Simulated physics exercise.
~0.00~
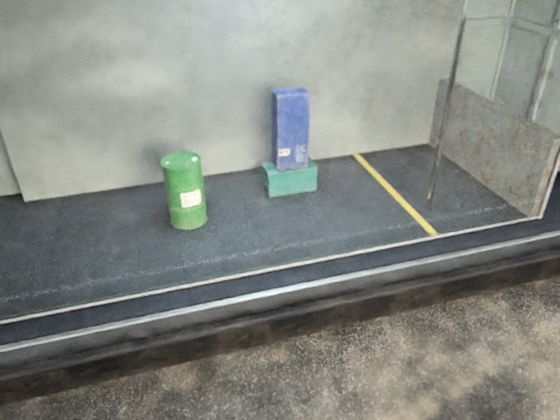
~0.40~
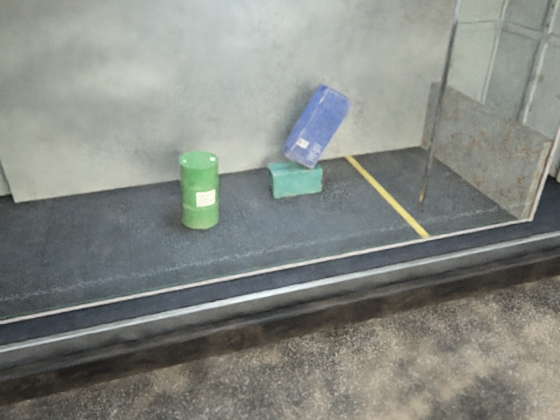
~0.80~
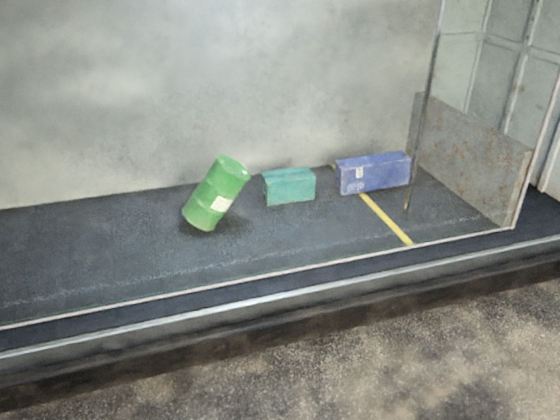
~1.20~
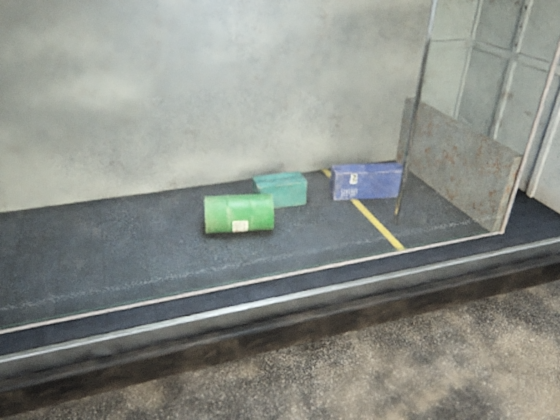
A blue tall box topples right across the yellow line, then a green drum tips over short of it.
